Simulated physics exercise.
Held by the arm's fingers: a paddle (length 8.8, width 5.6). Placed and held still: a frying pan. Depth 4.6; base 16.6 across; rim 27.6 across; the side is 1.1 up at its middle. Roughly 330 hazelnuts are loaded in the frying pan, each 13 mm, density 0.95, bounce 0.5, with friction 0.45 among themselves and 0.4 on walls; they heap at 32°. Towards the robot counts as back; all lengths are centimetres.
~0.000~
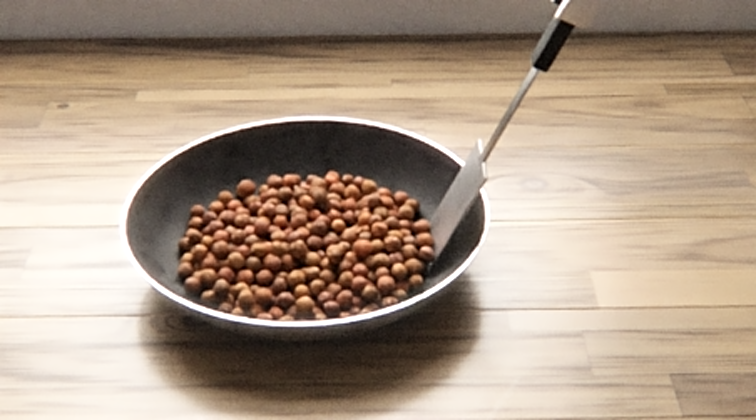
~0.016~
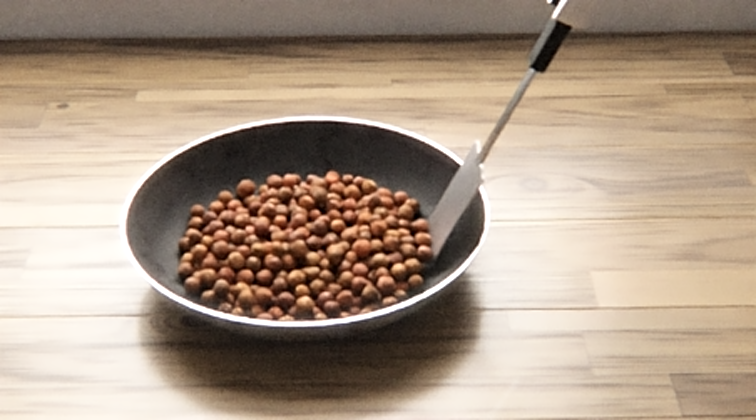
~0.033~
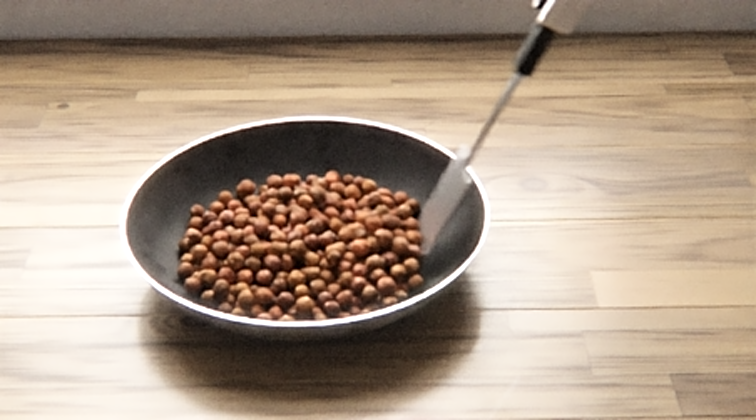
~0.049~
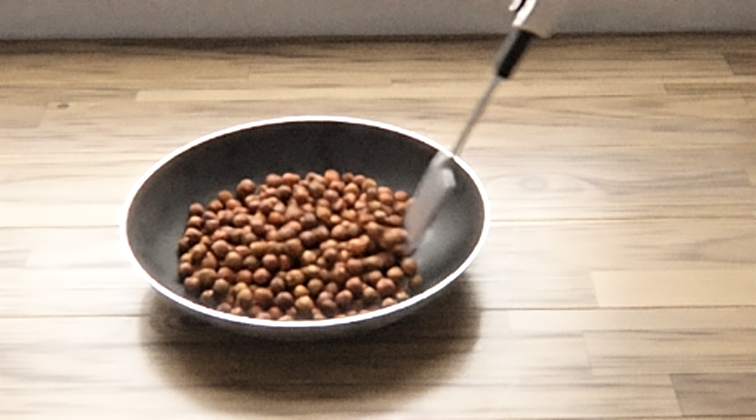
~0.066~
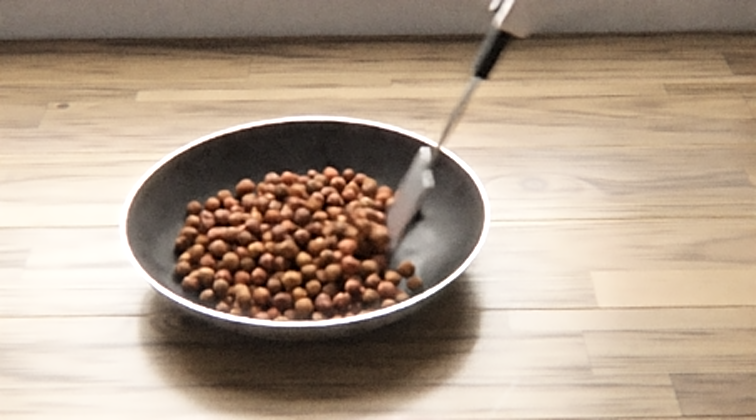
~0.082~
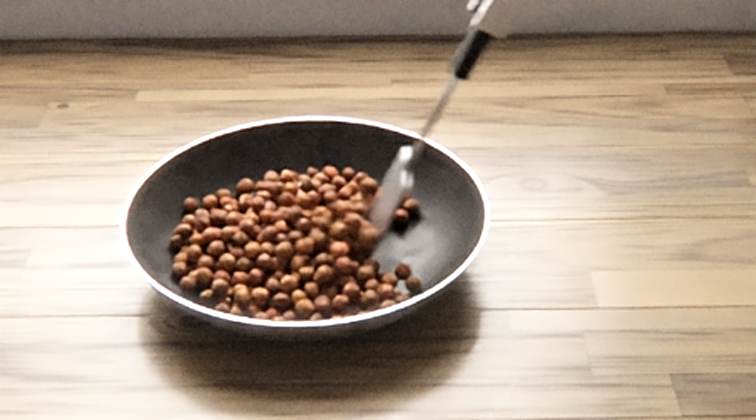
The footage shows a dark frying pan of small round brown nuts on a wooden surface as a tool with a flat blade, held at its top end, moves left from the pan's right side, pushing some nuts leftward.
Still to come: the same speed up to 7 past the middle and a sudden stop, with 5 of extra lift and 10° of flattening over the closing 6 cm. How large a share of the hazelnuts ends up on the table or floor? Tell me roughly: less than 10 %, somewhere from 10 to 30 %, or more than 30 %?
Less than 10 %.
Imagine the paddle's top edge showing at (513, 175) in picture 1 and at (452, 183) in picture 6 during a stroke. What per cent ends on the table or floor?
It works out to about 5 %, more or less.
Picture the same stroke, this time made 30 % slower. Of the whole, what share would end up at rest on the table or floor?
0 per cent, roughly.
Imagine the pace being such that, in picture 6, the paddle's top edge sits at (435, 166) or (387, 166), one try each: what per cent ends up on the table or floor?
First try about 0 %, second try about 10 %.
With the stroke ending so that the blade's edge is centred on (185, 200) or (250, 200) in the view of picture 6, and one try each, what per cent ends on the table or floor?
10 % and 5 %.
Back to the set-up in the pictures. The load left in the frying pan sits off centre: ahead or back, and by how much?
Ahead of centre, near 3.5 centimetres.
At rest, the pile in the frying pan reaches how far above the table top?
Some 4.5 cm above the table.
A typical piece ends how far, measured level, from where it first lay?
I'd guess close to 3 centimetres.
By 0.12 s, sloping 65°, highest piece 6 above the table; 326 in the frying pan.
By 0.16 s, sloping 61°, highest piece 7 above the table; 326 in the frying pan.
By 0.38 s, sloping 55°, highest piece 5 above the table; 305 in the frying pan, 20 on the table or floor, 1 on the blade or in flight.
By 1.43 s, sloping 55°, highest piece 4 above the table; 305 in the frying pan, 21 on the table or floor.
Final count, 305 in the frying pan, 21 on the table or floor. That is 6 % on the table or floor.
